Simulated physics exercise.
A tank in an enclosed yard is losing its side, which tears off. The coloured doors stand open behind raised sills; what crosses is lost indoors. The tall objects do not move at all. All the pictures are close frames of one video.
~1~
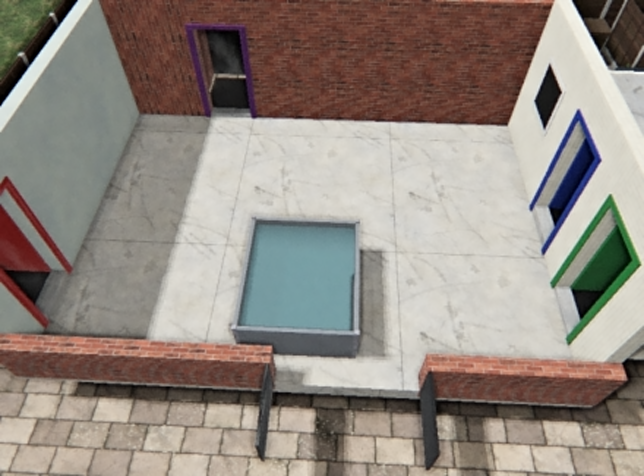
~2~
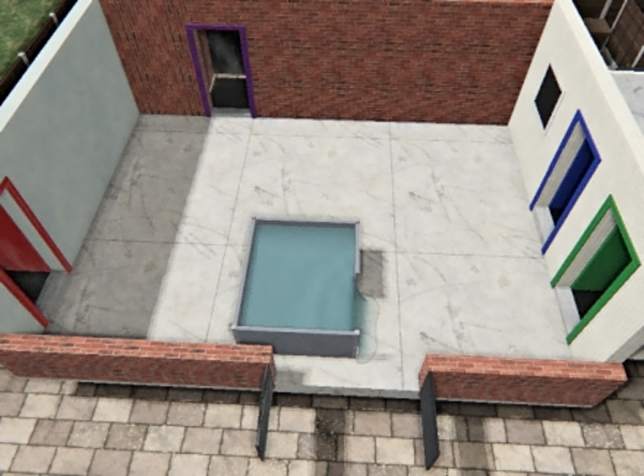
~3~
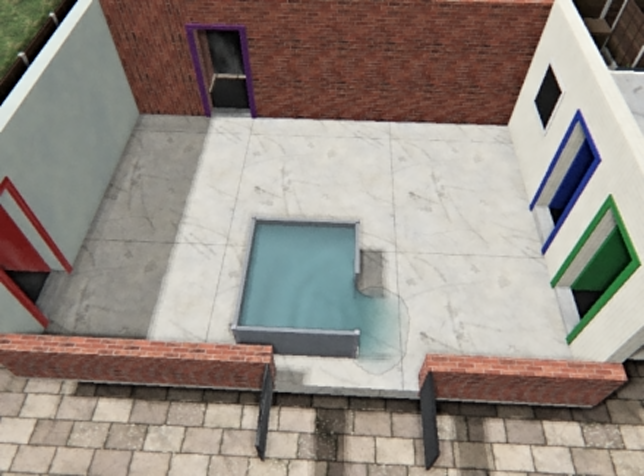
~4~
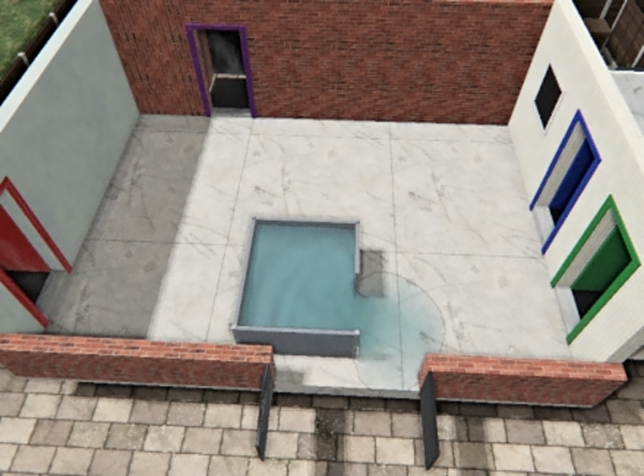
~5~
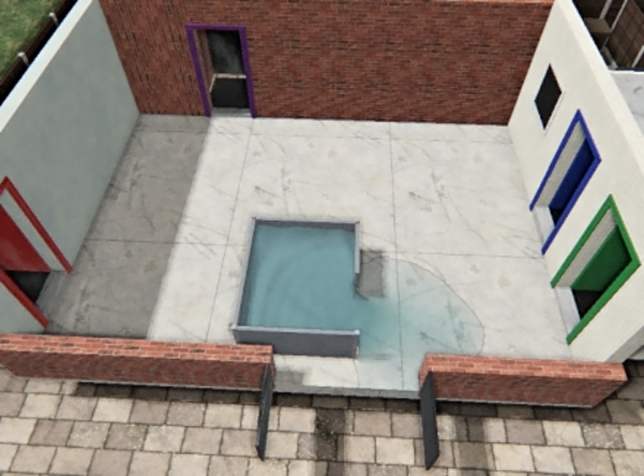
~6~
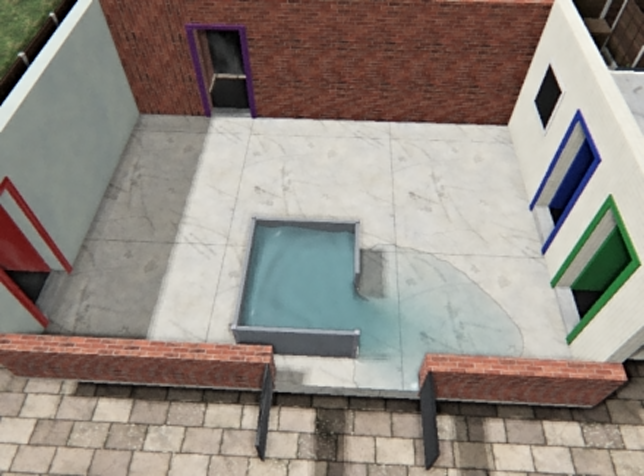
A walled yard with coloured doors stood still around an open tank of water until part of the tank's right side came away, and water poured out and spread rightward across the pale floor.
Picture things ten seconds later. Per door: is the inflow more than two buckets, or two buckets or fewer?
The green door tips over the cap there, the blue door stays at or under the cap there, the red door stays at or under the cap there, the purple door stays at or under the cap there.
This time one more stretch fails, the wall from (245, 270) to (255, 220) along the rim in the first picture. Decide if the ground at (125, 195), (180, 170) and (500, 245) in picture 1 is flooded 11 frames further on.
Taking the spots in turn: Swamped, swamped and untouched.
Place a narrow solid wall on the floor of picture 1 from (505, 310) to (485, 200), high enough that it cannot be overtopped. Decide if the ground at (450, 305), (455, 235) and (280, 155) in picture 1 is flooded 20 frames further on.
Taking the points in the order given, they are inundated, inundated and high and dry.
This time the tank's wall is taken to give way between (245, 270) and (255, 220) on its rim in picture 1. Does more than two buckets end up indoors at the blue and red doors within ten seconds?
Looks like the blue door doesn't reach it but the red door tops the limit.
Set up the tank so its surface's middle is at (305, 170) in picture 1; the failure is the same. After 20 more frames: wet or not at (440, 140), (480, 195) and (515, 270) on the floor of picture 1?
As listed: Reached, reached, reached.
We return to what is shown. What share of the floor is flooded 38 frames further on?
Estimated share: Around 45 %.
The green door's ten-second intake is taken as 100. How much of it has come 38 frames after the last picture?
I'd say some 95 per cent.
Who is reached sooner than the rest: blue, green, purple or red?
It's the green door.
A moment on, water covers 15 % of the floor; the green door under two buckets in, the blue door not reached, the red door not reached, the purple door not reached.
Next, water covers 20 % of the floor; the green door far over two buckets in, the blue door wet at the sill, nothing in, the red door not reached, the purple door not reached.
Then, water covers 25 % of the floor; the green door far over two buckets in, the blue door wet at the sill, nothing in, the red door not reached, the purple door not reached.
Later, water covers 45 % of the floor; the green door far over two buckets in, the blue door wet at the sill, nothing in, the red door not reached, the purple door not reached.
In the end, water covers 75 % of the floor; the green door far over two buckets in, the blue door wet at the sill, nothing in, the red door not reached, the purple door wet at the sill, nothing in.
